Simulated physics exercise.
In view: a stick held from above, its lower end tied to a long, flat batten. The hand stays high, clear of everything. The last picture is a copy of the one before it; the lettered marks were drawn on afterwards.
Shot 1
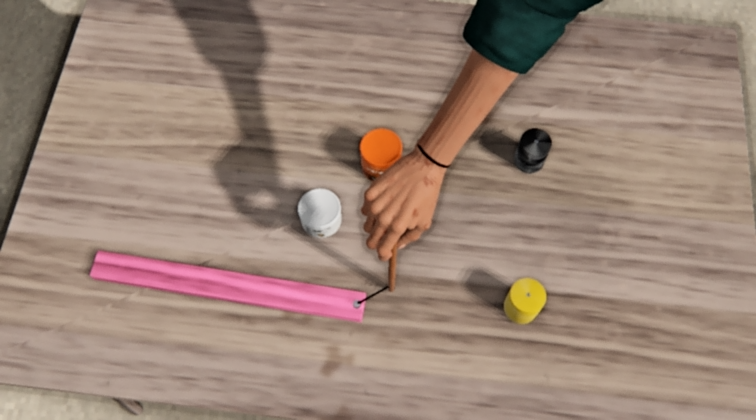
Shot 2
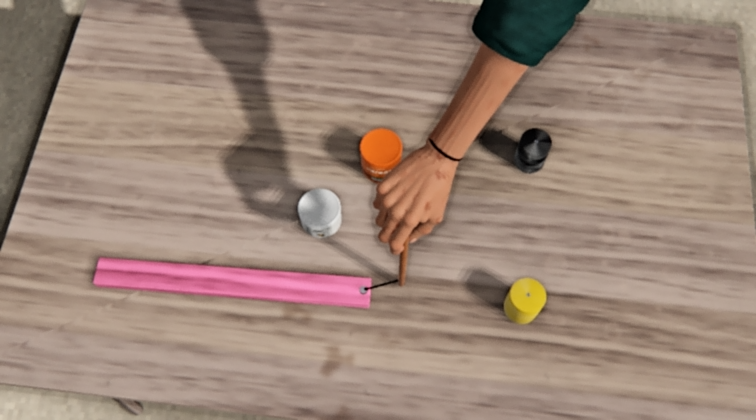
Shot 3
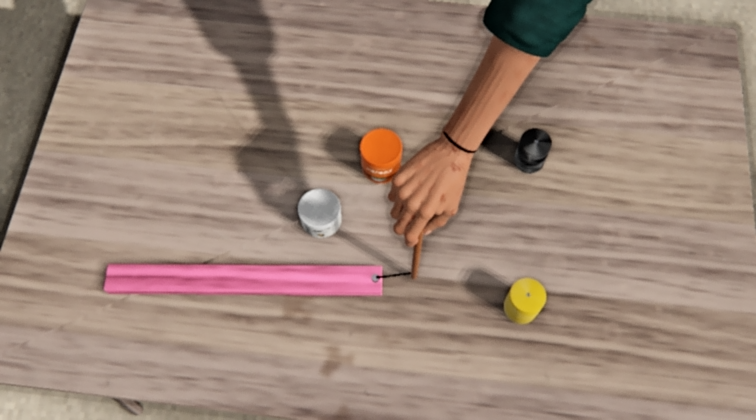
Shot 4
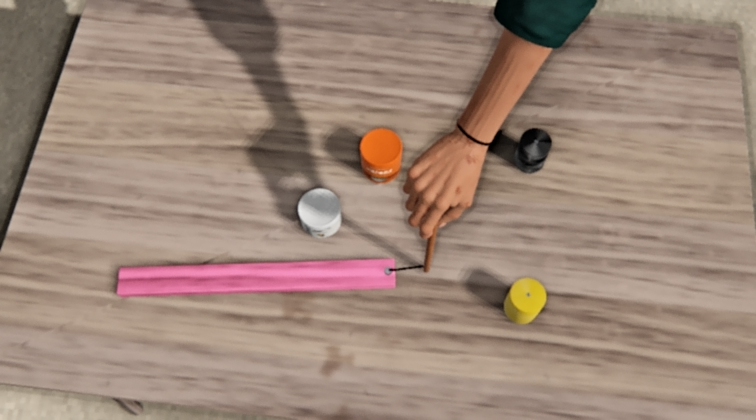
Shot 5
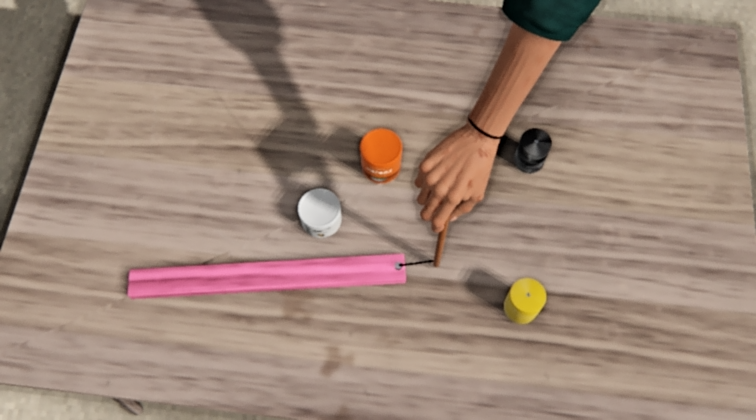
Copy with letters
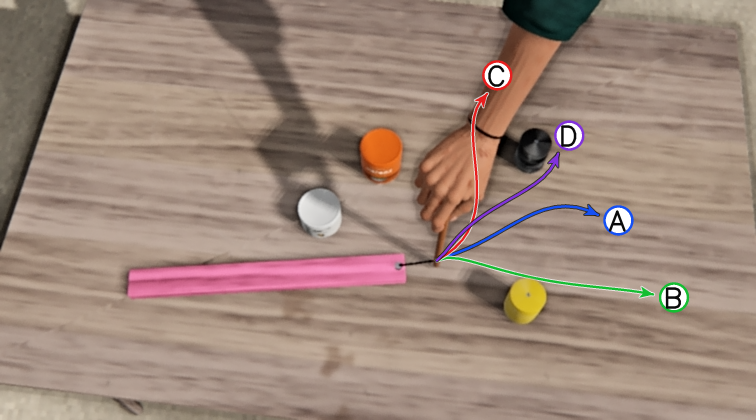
A hand holding a stick tied to a long pink batten drags it rightward across the table.
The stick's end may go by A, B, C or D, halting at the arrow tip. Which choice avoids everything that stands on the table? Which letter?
The stick should follow A.
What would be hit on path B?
It is the yellow tin.
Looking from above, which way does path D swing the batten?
On that path, anticlockwise.
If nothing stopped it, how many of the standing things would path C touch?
Two.
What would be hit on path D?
It is the black tin.
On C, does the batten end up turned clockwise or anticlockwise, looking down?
It turns anticlockwise.
On the copy, A from (437, 260) via (515, 223) to (598, 215); B from (437, 260) via (548, 281) to (653, 294); C from (437, 260) via (476, 173) to (487, 94); D from (437, 260) via (500, 205) to (558, 153).
On A. First, foot of the stick (494, 235), middle of the batten (329, 263).
Then, foot of the stick (549, 209), middle of the batten (390, 248).
Finally, foot of the stick (600, 217), middle of the batten (437, 240); nothing has been touched.
By contrast, B meets the yellow tin; C meets the white tub and orange jar; D meets the black tin.
